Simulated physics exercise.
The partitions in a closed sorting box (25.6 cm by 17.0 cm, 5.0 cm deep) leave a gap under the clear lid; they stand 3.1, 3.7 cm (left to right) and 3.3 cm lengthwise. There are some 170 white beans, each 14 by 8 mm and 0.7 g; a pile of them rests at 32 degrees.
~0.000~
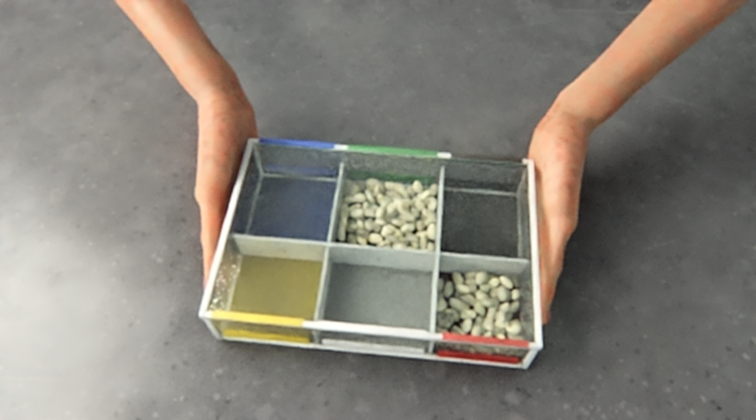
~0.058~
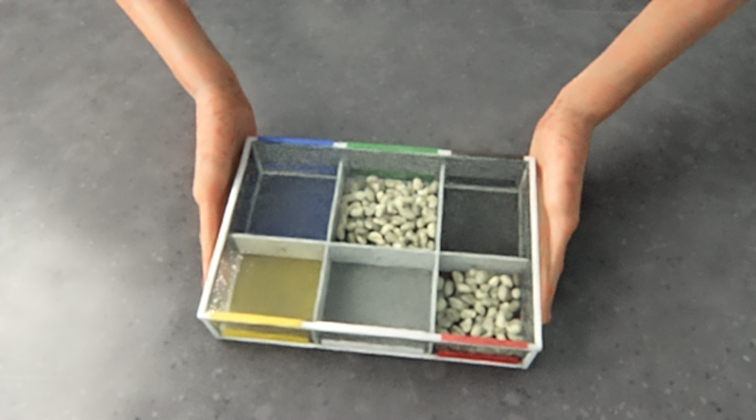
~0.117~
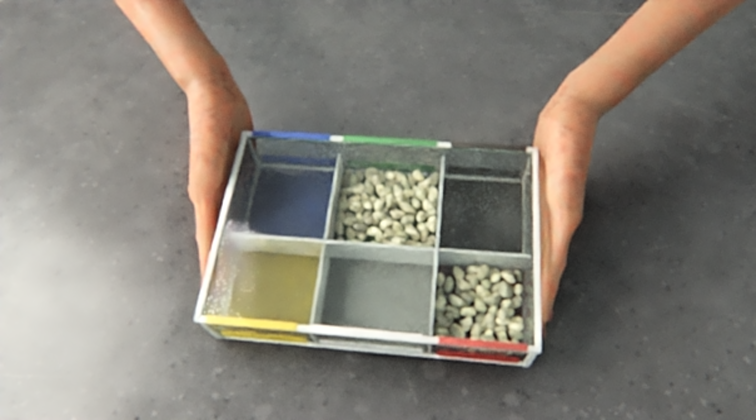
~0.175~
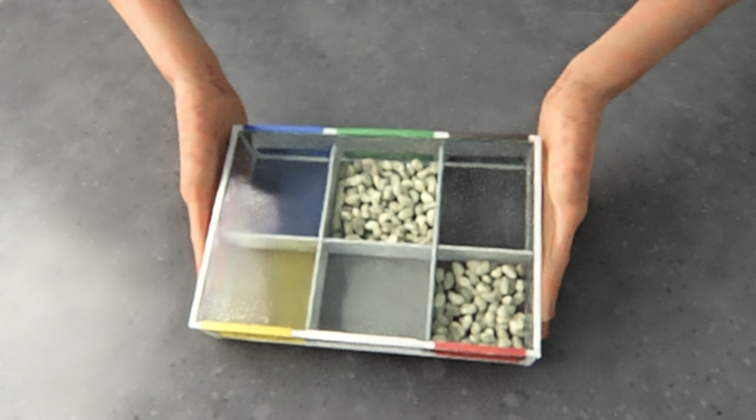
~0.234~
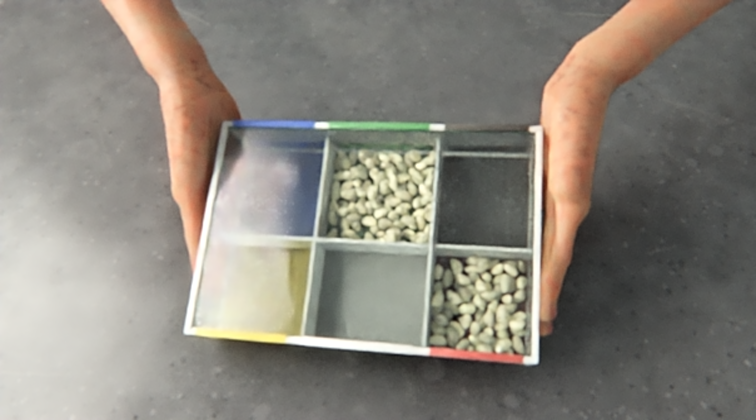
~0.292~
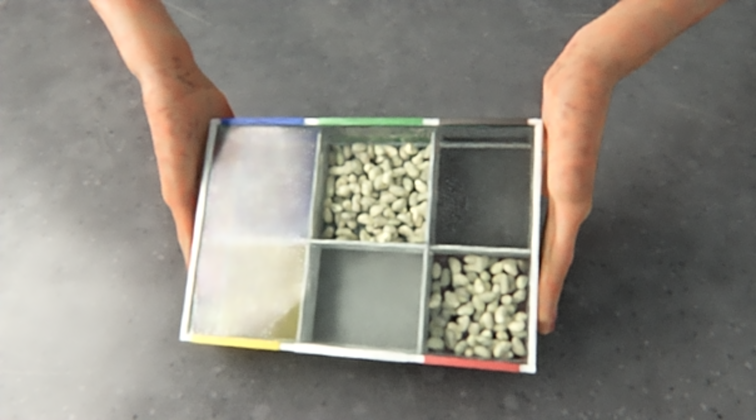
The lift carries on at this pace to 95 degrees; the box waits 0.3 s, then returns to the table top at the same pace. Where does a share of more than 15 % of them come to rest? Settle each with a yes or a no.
Outcome: Red: Holds a share past the limit; blue: Holds a share within the limit; green: Holds a share past the limit; yellow: Holds a share past the limit; white: Holds a share within the limit; black: Holds a share within the limit.
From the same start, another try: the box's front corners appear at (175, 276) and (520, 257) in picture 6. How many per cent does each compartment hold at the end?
So it works out as red at 25 percent, blue at 30 percent, green at 40 percent, yellow at 0 percent, white at 0 percent and black at 0 percent.
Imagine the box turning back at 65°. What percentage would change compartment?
I'd estimate around 10 per cent.
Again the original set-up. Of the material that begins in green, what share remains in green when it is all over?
Roughly 40 per cent.
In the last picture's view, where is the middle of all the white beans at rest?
When it all comes to rest, the middle is near (364, 319).
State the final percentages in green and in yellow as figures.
Green 25 %, yellow 30 %.
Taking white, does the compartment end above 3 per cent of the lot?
For white, the answer is affirmative.
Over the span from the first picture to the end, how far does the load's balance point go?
Displacement: Near 6.5 cm.
Then, at 1.23 s, tilt 95 degrees; red 40 %, green 30 %, yellow 20 %, white 10 %.
After 1.85 s, tilt 48 degrees; red 40 %, green 25 %, yellow 30 %, white 5 %.
After 2.52 s, tilt 0 degrees; red 40 %, green 25 %, yellow 30 %, white 5 %.
In the end, at 3.2 s, red 40 %, blue 0 %, green 25 %, yellow 30 %, white 10 %, black 0 %.
